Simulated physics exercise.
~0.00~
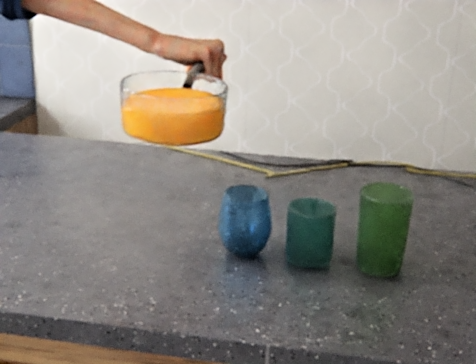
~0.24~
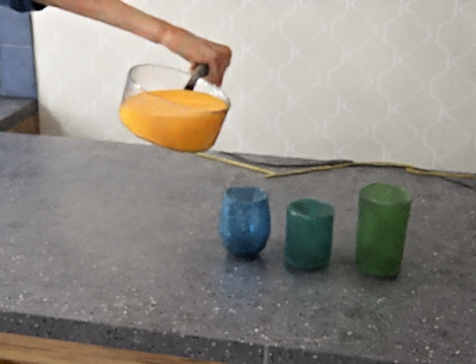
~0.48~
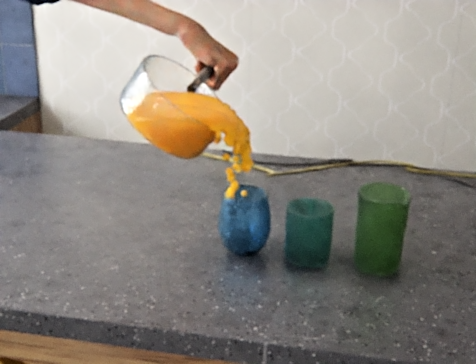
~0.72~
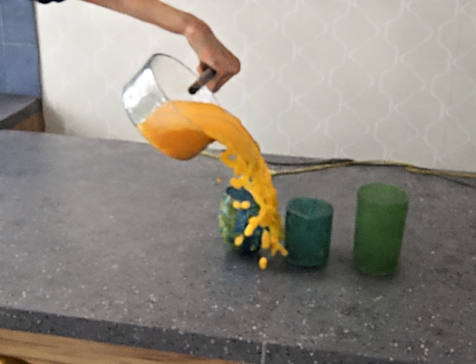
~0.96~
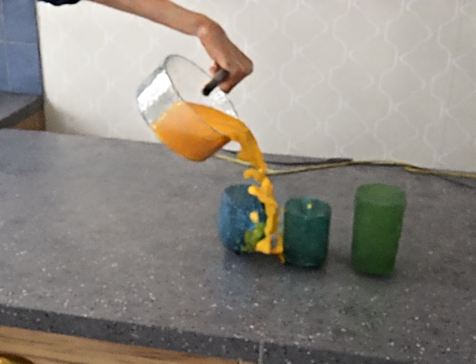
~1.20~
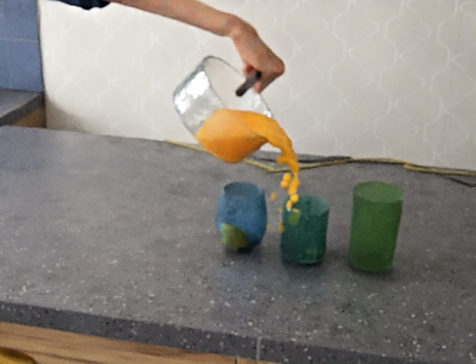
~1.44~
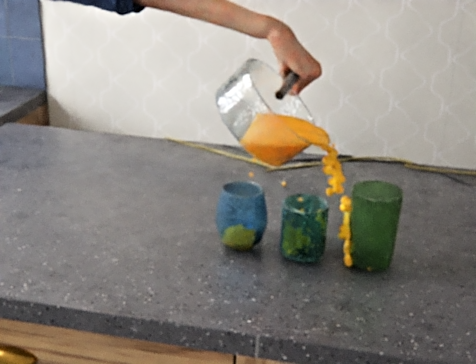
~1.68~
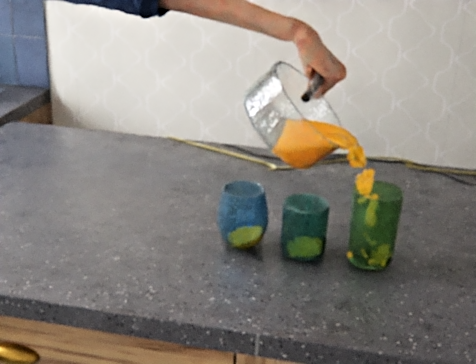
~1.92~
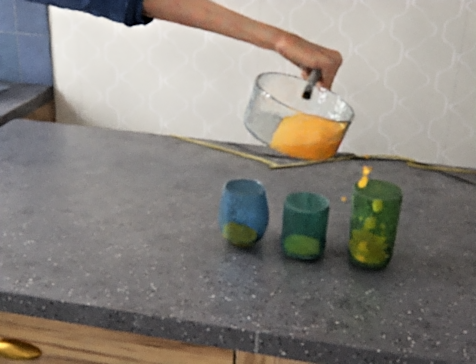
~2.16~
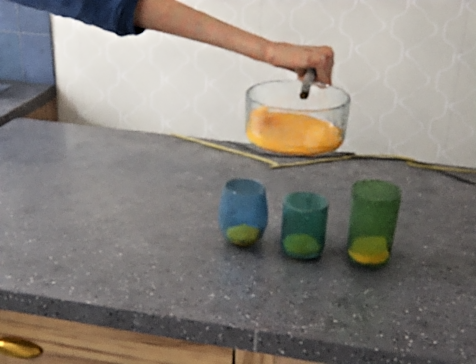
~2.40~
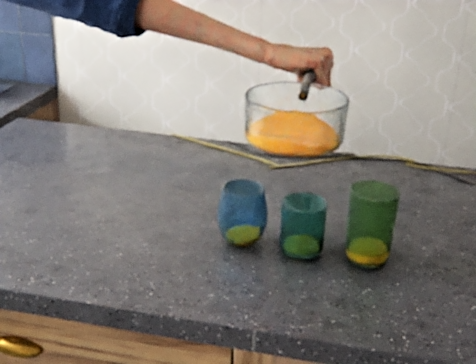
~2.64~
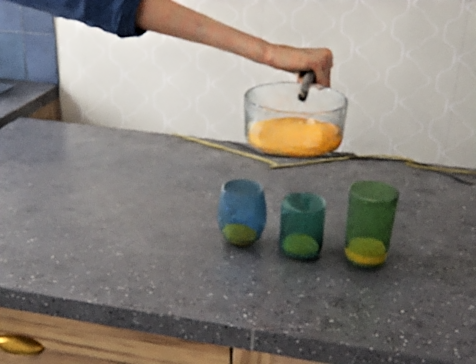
A hand reaching in from the left tips a clear glass saucepan of bright orange juice over three empty vessels on a speckled grey counter, seen from the front and slightly above. A blue stemless wine glass, a teal mug and a taller green tumbler stand in a row before a pale patterned wall. The saucepan leans right and juice splashes into the blue glass, then the hand sweeps right, pouring into the mug and the tumbler. It levels the saucepan and holds it still, with juice left inside and a shallow layer in each vessel.
